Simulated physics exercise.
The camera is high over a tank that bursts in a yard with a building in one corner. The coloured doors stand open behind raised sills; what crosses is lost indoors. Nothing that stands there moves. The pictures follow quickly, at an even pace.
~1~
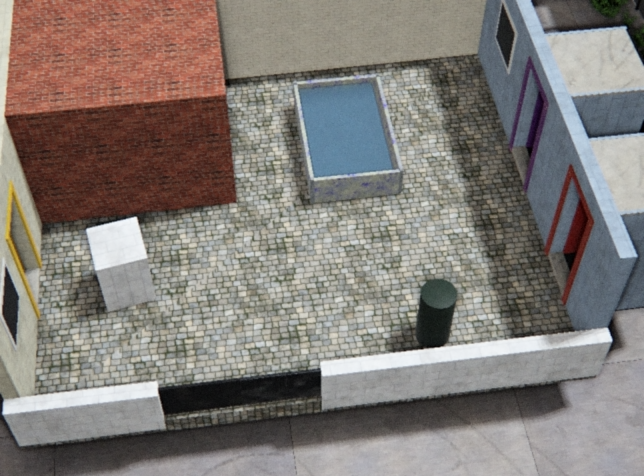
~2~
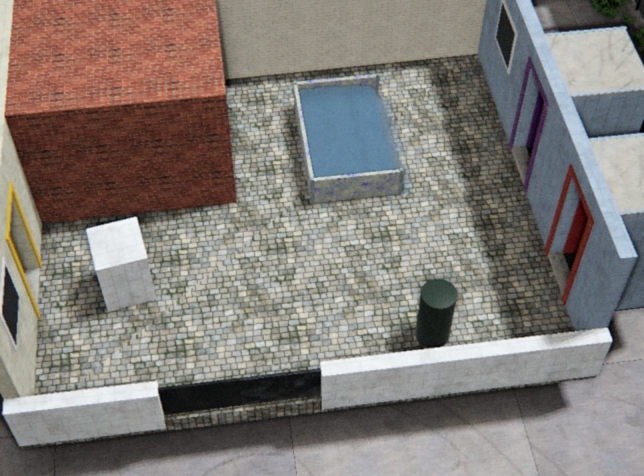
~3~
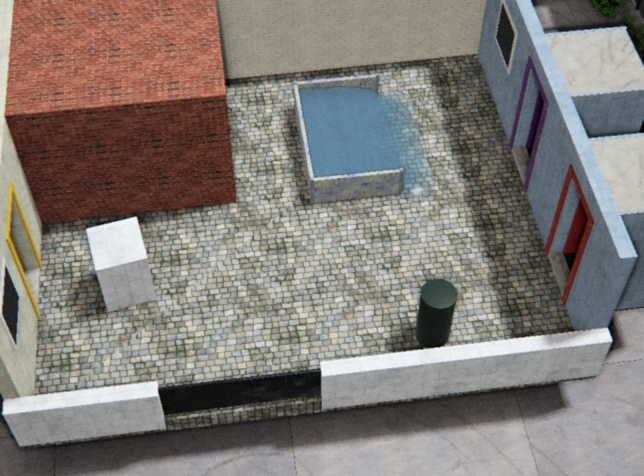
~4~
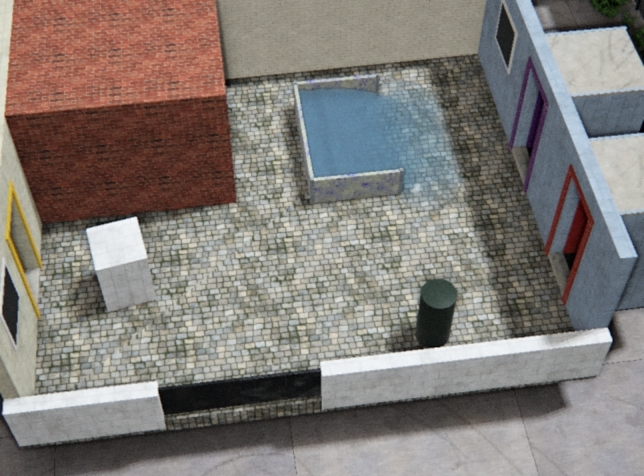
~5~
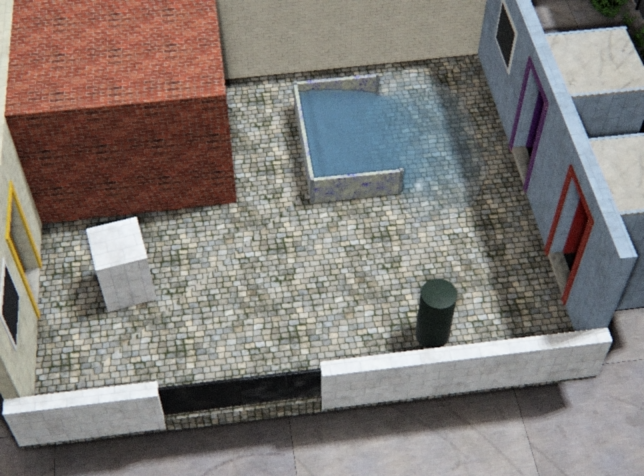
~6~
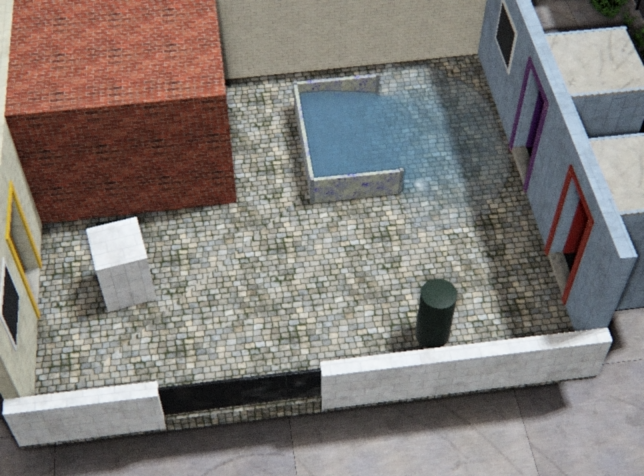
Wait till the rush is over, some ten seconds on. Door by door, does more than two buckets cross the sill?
The purple door lets in a lot; the red door admits no more than that; the yellow door admits no more than that.
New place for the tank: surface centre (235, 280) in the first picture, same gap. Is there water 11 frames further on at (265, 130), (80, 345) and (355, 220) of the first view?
In turn: Free of water, dry, covered.
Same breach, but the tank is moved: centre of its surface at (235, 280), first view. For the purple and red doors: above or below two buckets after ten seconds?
The purple door keeps below it, the red door passes that mark.
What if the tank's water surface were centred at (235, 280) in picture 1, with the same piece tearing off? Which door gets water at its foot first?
It is the one in red.
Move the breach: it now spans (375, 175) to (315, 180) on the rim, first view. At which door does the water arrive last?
The purple-painted one.
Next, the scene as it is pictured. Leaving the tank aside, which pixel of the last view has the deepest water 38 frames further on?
I would point to (225, 80).
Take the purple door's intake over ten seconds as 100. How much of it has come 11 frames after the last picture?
Roughly 70 per cent.
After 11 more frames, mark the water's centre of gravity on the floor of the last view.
Near (435, 138).
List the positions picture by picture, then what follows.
The first picture shows the water tank at (346, 128) is whole and still.
In the second picture, the front is at (405, 192), out from the gap at (386, 138).
In the third picture, water pours out at (386, 139) and has run to (420, 196).
In the fourth picture, water pours out at (386, 139) and has run to (429, 206).
In the fifth picture, water pours out at (386, 139) and has run to (466, 201).
In the sixth picture, the front is at (501, 182), out from the gap at (386, 139).
A moment on, water covers 20 % of the floor; the purple door under two buckets in, the red door not reached, the yellow door not reached.
Next, water covers 25 % of the floor; the purple door over two buckets in, the red door wet at the sill, nothing in, the yellow door not reached.
Then, water covers 35 % of the floor; the purple door far over two buckets in, the red door wet at the sill, nothing in, the yellow door not reached.
Later, water covers 60 % of the floor; the purple door far over two buckets in, the red door wet at the sill, nothing in, the yellow door not reached.
In the end, water covers 85 % of the floor; the purple door far over two buckets in, the red door wet at the sill, nothing in, the yellow door not reached.
